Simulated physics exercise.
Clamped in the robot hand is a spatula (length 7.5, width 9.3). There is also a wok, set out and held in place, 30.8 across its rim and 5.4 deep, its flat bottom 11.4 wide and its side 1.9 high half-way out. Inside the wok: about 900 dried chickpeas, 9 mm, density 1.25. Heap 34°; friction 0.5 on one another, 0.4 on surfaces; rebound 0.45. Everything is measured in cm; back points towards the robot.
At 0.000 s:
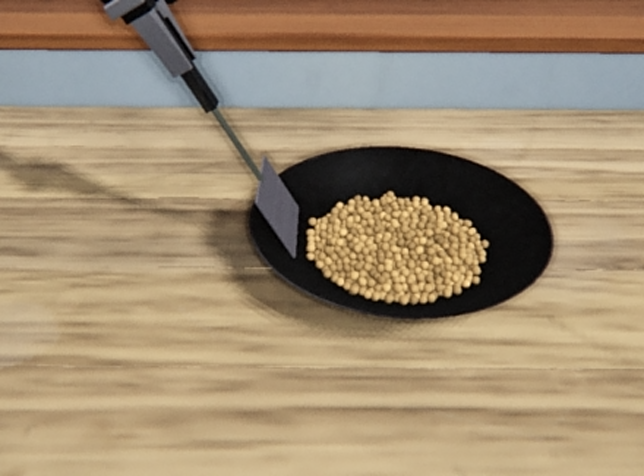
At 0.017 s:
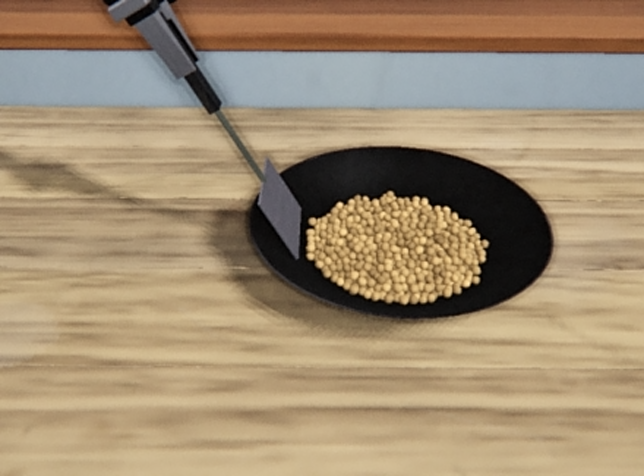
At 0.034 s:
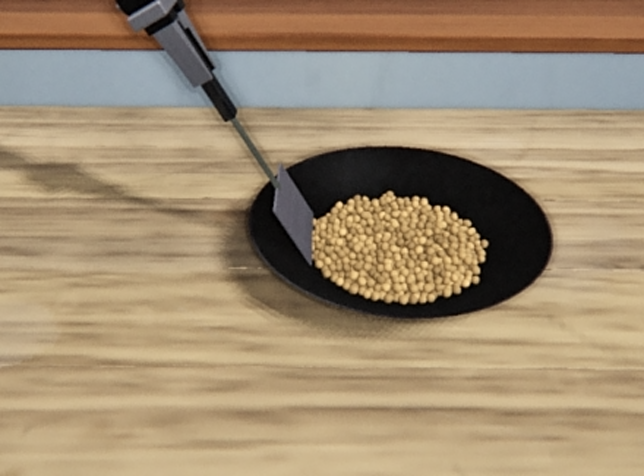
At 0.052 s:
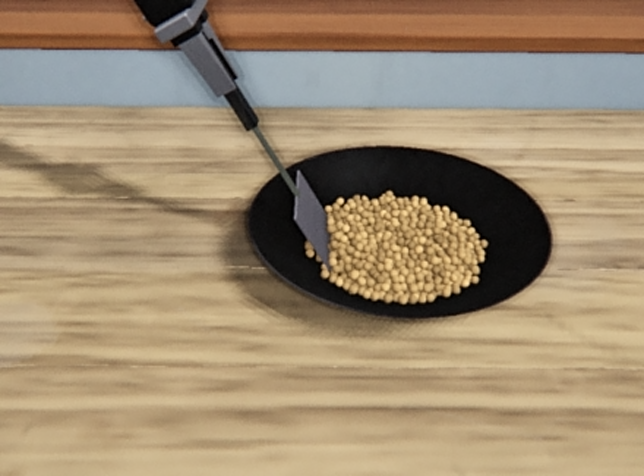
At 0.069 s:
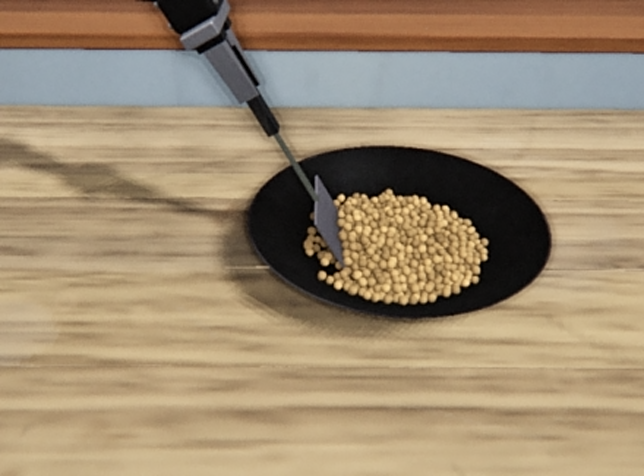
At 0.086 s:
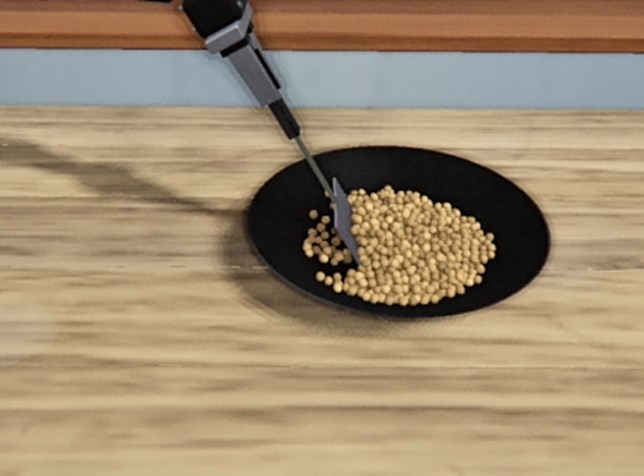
A robot arm holding a spatula dipped into a black wok of chickpeas and pushed rightward through the pile, nudging the heap slightly and leaving a few chickpeas behind on the left.
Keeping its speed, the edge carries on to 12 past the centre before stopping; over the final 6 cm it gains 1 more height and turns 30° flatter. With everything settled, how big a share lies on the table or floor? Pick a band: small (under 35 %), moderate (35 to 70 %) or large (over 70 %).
The share is moderate, 35 to 70 %.
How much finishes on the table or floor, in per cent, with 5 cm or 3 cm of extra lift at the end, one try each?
Close to 45 and 45 percent respectively.
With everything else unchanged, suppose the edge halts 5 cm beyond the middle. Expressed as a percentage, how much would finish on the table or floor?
0 %, roughly.
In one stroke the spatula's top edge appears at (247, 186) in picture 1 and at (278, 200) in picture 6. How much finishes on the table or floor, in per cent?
Near 30 in a hundred.
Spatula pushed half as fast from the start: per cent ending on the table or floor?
Then about 35 per cent.
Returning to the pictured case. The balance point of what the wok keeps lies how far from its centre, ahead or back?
It sits some 2.5 centimetres ahead of centre.
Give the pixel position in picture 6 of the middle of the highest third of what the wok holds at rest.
It is centred around (444, 231).
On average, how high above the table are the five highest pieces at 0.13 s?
They are near 7 cm up.
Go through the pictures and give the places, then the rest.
Spatula top edge at (260, 178), sloping 62°; upper third of the load around (395, 239), from x 310 to 485, top at y 195; 900 in the wok, in the first frame.
Spatula top edge at (263, 179), sloping 62°; upper third of the load around (395, 239), from x 310 to 485, top at y 195, in the second frame.
Spatula top edge at (277, 185), sloping 62°; upper third of the load around (394, 239), from x 310 to 485, top at y 195, in the third frame.
Spatula top edge at (297, 193), sloping 62°; upper third of the load around (392, 238), from x 310 to 485, top at y 195, in the fourth frame.
Spatula top edge at (316, 198), sloping 62°; upper third of the load around (392, 234), from x 310 to 485, top at y 195, in the fifth frame.
Spatula top edge at (335, 201), sloping 62°; upper third of the load around (396, 232), from x 305 to 490, top at y 190; 900 in the wok, in the sixth frame.
After 0.13 s, sloping 62°, highest piece 8 above the table; 900 in the wok.
After 0.17 s, sloping 56°, highest piece 12 above the table; 899 in the wok, 1 on the blade or in flight.
After 0.39 s, sloping 32°, highest piece 8 above the table; 465 in the wok, 333 on the table or floor, 102 on the blade or in flight.
After 1.44 s, sloping 32°, highest piece 4 above the table; 465 in the wok, 435 on the table or floor.
At rest, 465 in the wok, 435 on the table or floor. That is 48 % on the table or floor.
